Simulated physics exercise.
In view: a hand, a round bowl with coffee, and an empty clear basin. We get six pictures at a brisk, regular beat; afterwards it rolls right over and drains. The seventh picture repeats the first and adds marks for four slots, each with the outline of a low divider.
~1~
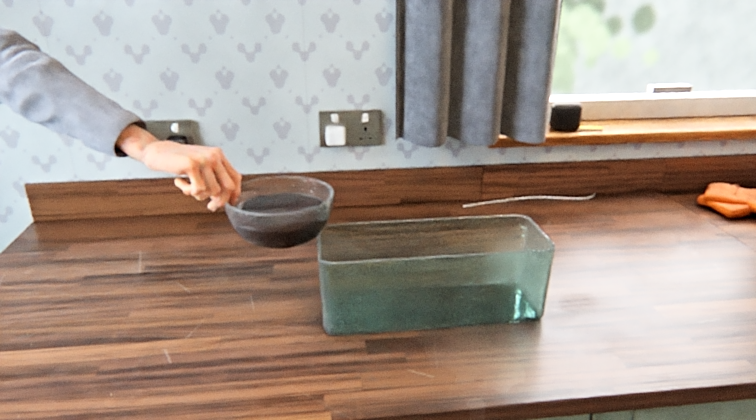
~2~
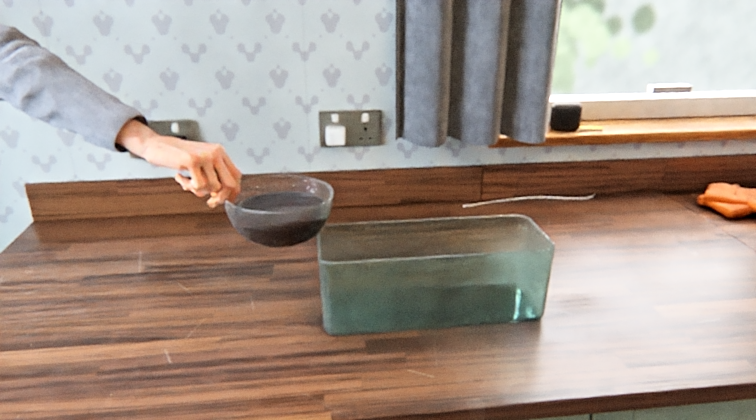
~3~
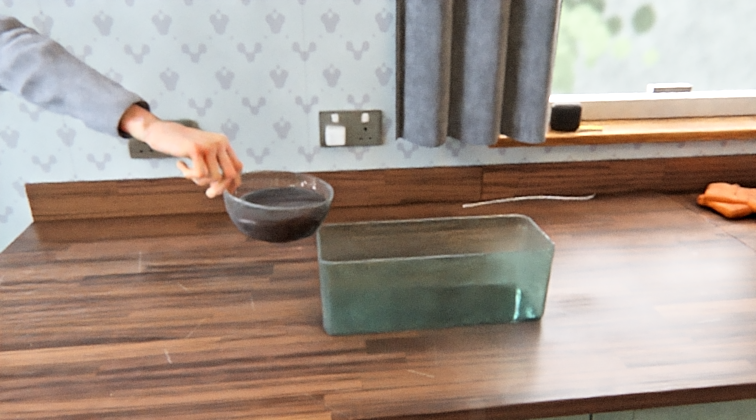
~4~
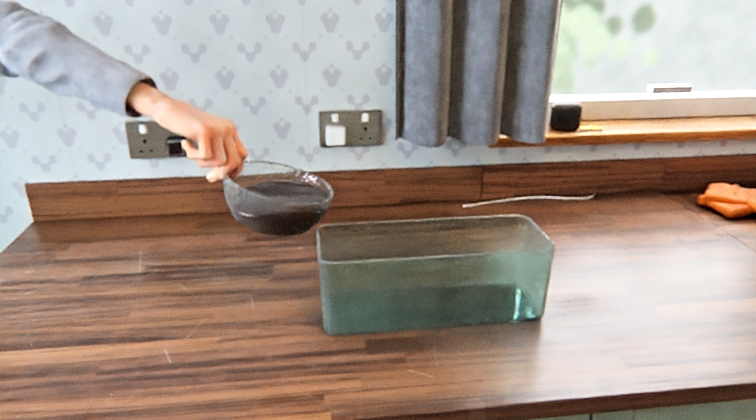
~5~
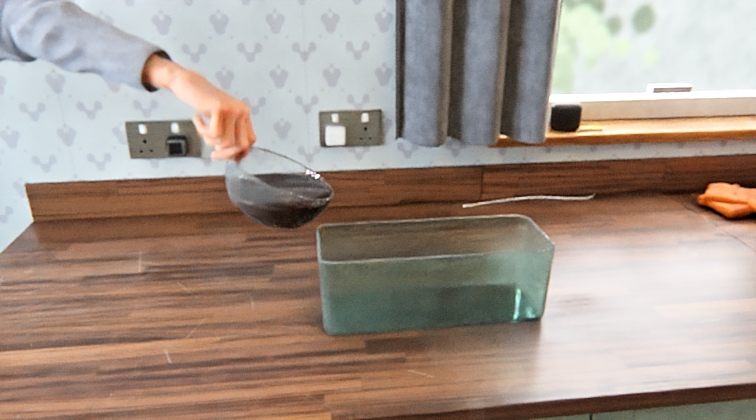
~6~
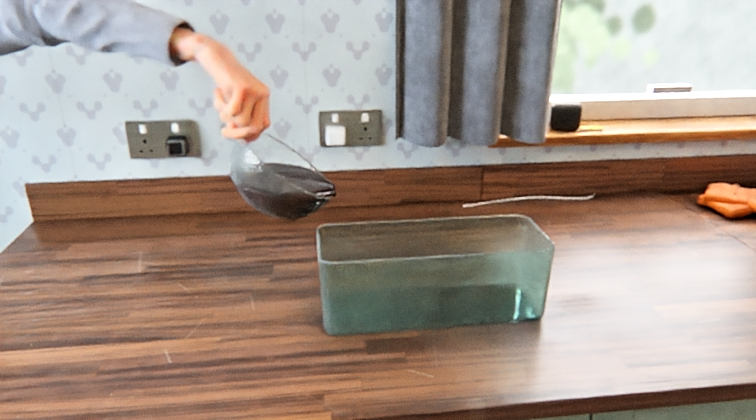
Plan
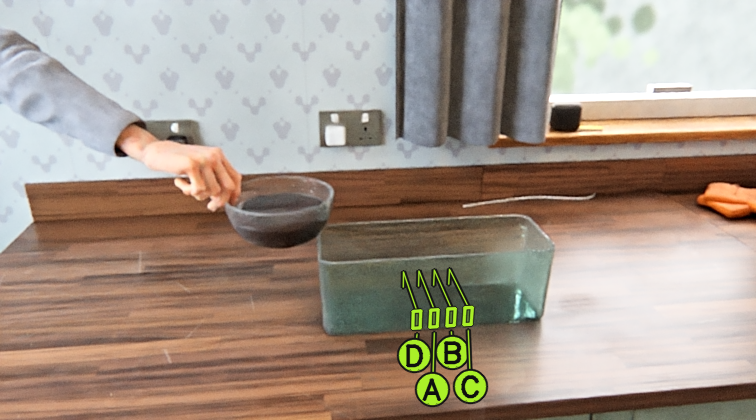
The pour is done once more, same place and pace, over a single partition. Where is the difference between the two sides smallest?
D beats the others.
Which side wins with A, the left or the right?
More ends on the left.
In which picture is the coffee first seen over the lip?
Picture 6.
On the marked copy, A at (434, 332); B at (451, 331); C at (468, 330); D at (417, 333).
With A, about 68 % ends left of the wall and 28 % right of it; 4 % is lost outside.
With B, about 69 % ends left of the wall and 23 % right of it; 9 % is lost outside.
With C, about 68 % ends left of the wall and 25 % right of it; 7 % is lost outside.
With D, about 51 % ends left of the wall and 47 % right of it.
